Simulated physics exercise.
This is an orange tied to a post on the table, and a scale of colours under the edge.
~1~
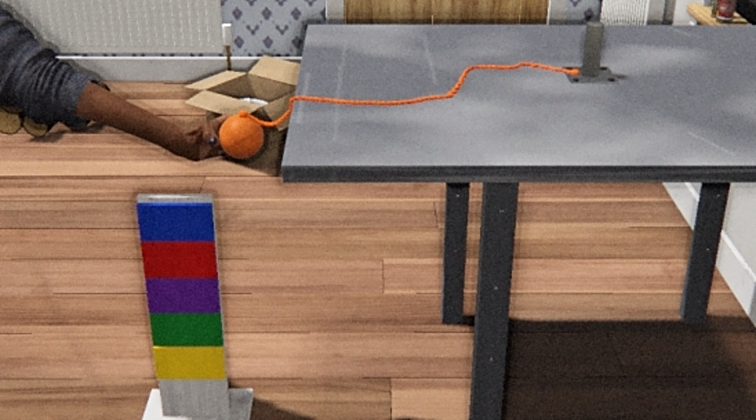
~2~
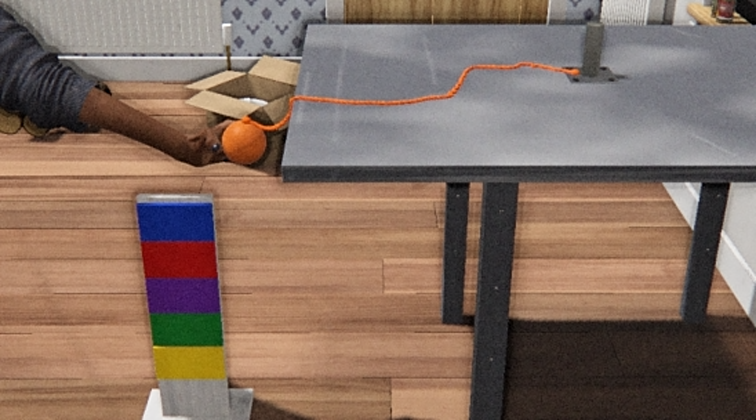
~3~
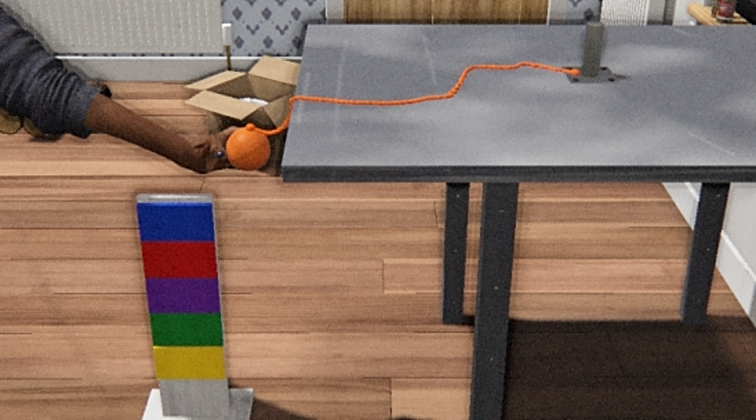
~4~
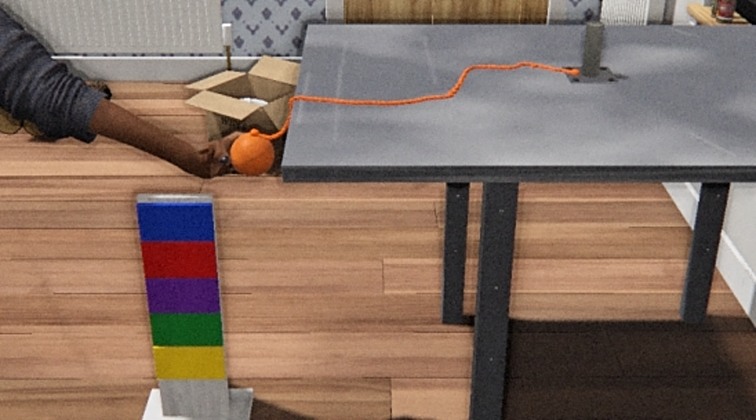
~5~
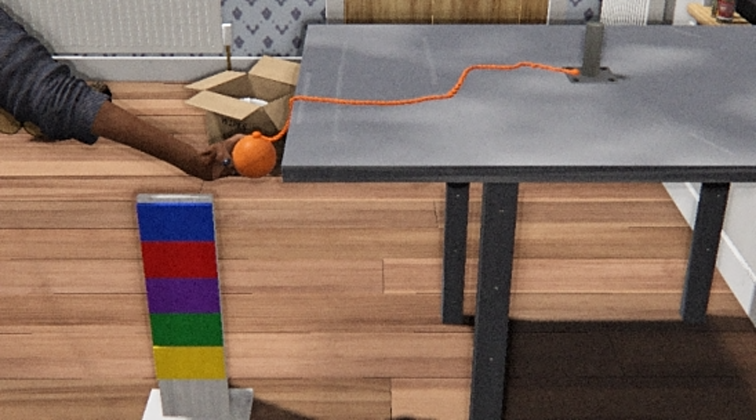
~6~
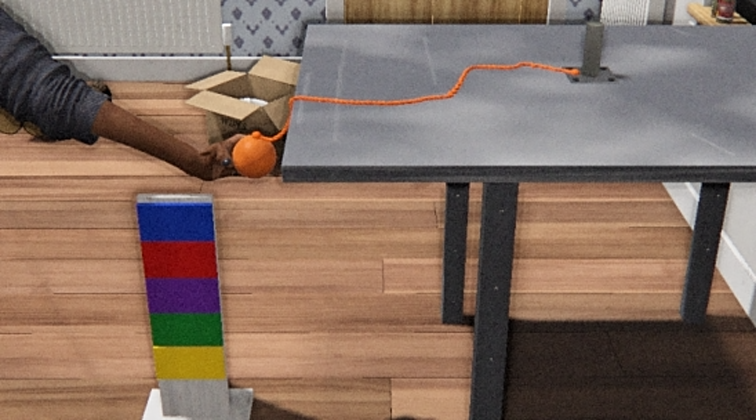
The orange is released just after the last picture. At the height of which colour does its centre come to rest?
Its centre hangs level with the red band.
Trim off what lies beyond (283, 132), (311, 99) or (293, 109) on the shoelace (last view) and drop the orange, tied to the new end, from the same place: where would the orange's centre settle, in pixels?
About (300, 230), (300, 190) and (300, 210).
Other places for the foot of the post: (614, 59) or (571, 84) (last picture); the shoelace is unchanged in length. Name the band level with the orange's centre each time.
Taking them in turn: Blue; purple.
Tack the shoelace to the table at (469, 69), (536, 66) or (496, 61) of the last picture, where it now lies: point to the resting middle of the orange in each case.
The places are (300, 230), (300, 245) and (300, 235).
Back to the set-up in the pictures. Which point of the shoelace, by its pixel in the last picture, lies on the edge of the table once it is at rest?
It lies at about (386, 104).
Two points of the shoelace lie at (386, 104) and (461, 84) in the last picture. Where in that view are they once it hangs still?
Near (295, 94) and (401, 82).
A little later, orange near (284, 243); level with red.
Next, orange near (309, 249); level with red.
When it is over, orange near (299, 254); level with red. Its middle rests at the red band.
